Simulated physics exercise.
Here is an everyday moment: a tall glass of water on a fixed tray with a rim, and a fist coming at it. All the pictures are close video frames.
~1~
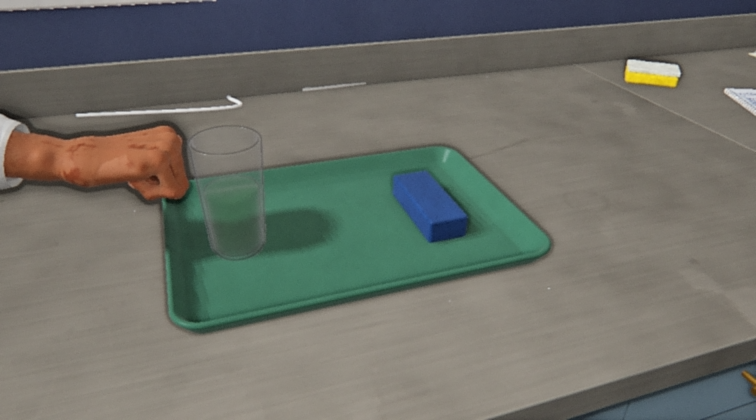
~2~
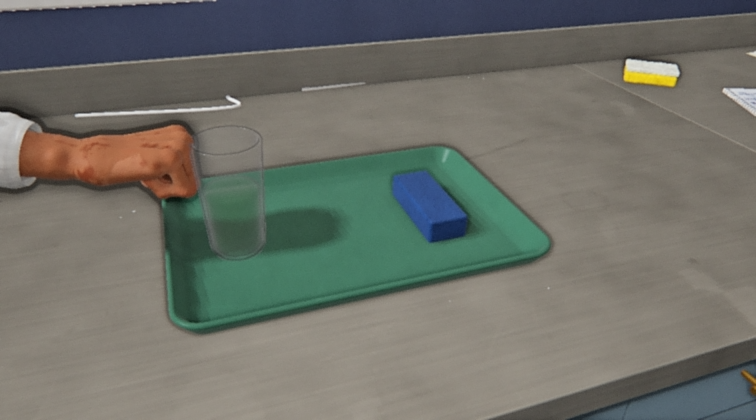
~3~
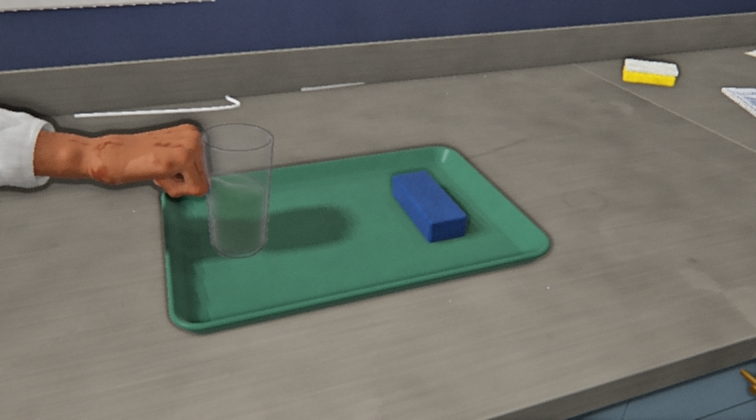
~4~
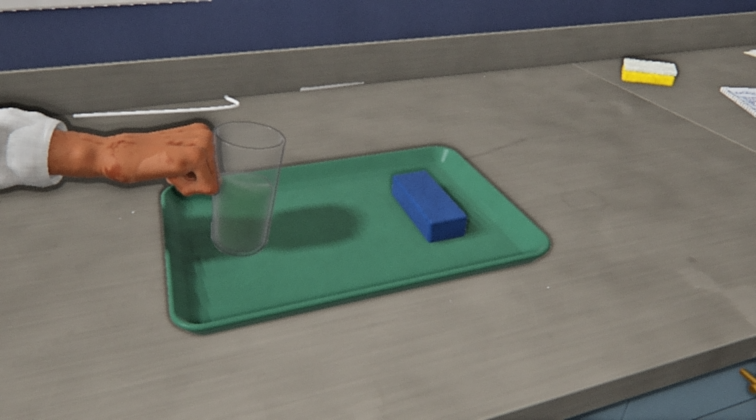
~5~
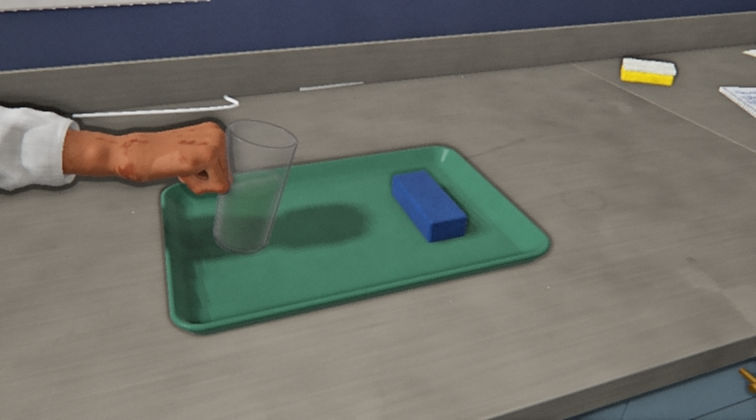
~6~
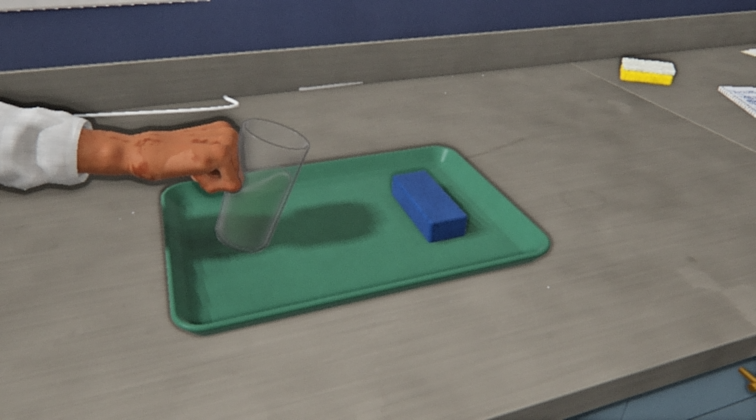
A clear glass partly filled with water stood on a green tray near a blue block, and a fist came in from the left and pushed its upper side, tilting it gradually to the right.
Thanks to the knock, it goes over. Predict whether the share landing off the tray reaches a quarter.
I expect the tray to retain three quarters or more.
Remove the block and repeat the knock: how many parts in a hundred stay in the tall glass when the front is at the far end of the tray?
60 in a hundred, roughly.
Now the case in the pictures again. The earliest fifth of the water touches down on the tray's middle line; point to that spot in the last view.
I'd point to somewhere close to pixel (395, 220).
A moment on, the tall glass is falling and 100 per cent is in the glass, 0 on the tray and 0 above or beyond its rim.
Next, the tall glass lies on its side and 100 per cent is in the glass, 0 on the tray and 0 above or beyond its rim.
Then the tall glass lies on its side and 70 per cent is in the glass, 27 on the tray and 3 above or beyond its rim.
Later the tall glass lies on its side and 32 per cent is in the glass, 58 on the tray and 11 above or beyond its rim.
Finally, 92 per cent is held by tray and glass, 8 is off the tray.
